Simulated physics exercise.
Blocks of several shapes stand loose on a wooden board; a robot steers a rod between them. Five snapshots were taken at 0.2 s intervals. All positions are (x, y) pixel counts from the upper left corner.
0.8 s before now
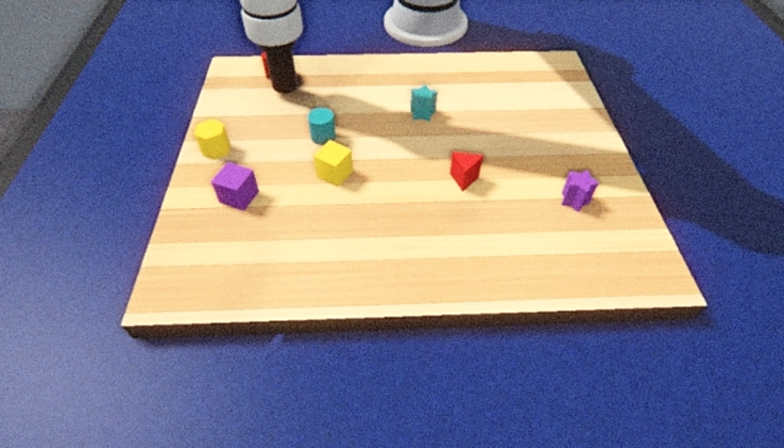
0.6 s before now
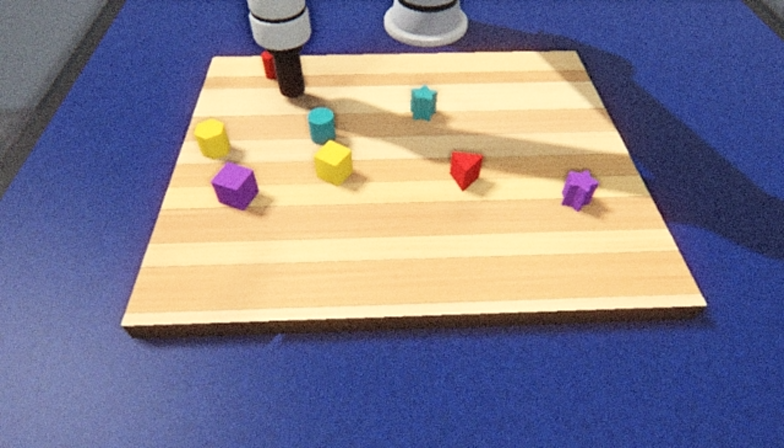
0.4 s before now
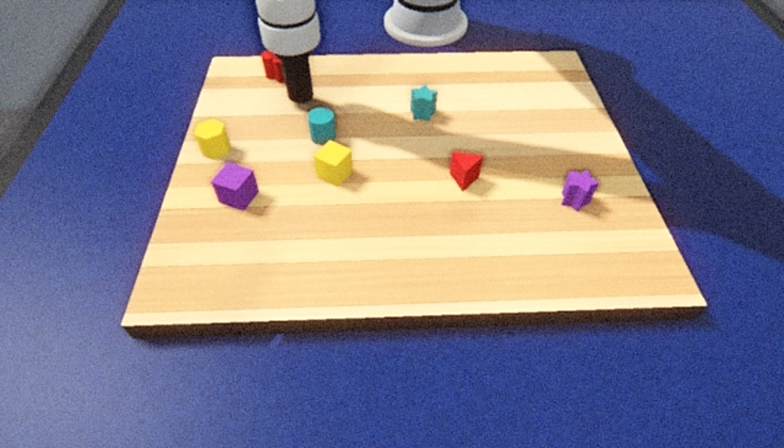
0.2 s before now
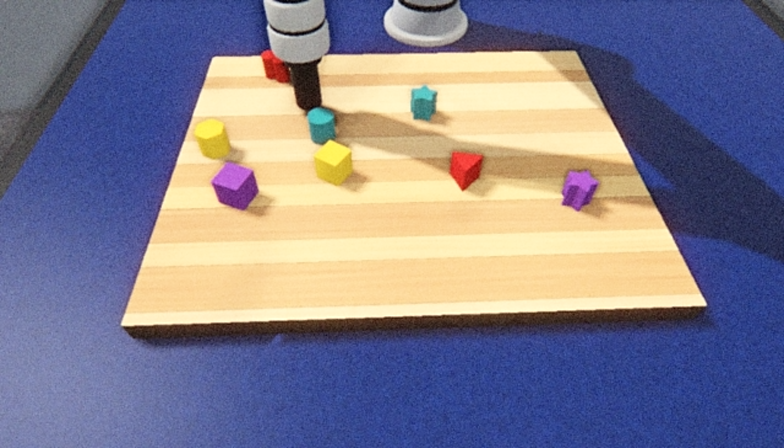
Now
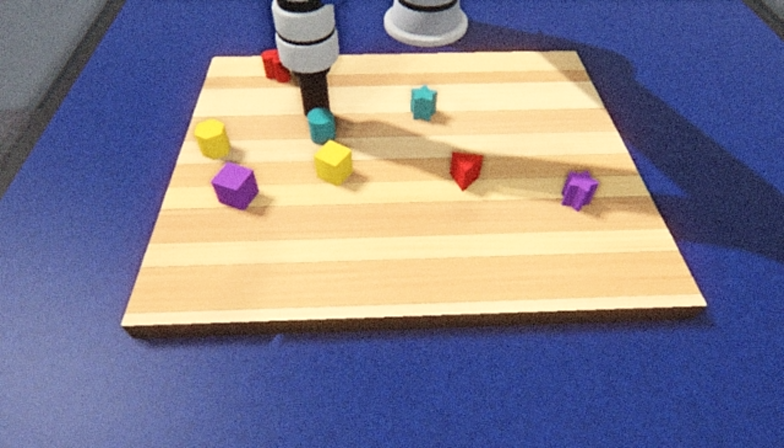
A wooden board lies on a blue surface, seen from above and in front by a camera that stays still. Yellow and turquoise round blocks, purple and yellow cubes, turquoise and purple star-shaped blocks, a red triangular block and a partly hidden red piece at the back left stand scattered across it. The robot moves its dark rod a short way forward and right, toward the viewer, up to the turquoise round block, while the blocks stay put.
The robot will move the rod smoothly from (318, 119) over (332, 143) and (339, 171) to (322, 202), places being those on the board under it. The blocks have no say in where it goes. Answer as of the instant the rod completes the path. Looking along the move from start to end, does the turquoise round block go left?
I believe not.
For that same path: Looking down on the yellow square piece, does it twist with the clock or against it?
It swings round anticlockwise.
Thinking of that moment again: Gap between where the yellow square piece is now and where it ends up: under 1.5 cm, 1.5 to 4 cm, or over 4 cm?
I'd go with over 4 cm for this block.
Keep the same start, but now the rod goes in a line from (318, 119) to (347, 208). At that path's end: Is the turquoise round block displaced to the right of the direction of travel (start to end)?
Going by the path, no.
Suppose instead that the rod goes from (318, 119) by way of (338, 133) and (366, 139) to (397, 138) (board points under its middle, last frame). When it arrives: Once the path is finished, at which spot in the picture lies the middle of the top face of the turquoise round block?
Its top centre is at about (328, 130).
On the path given first. One third of the way, rod (331, 136); turquoise round block (328, 140); yellow square piece (334, 162).
Two thirds of the way, rod (338, 165); turquoise round block (316, 166); yellow square piece (329, 185), turned 75° anticlockwise.
At the end, rod (321, 195); turquoise round block (287, 186); yellow square piece (325, 207), turned 105° anticlockwise.
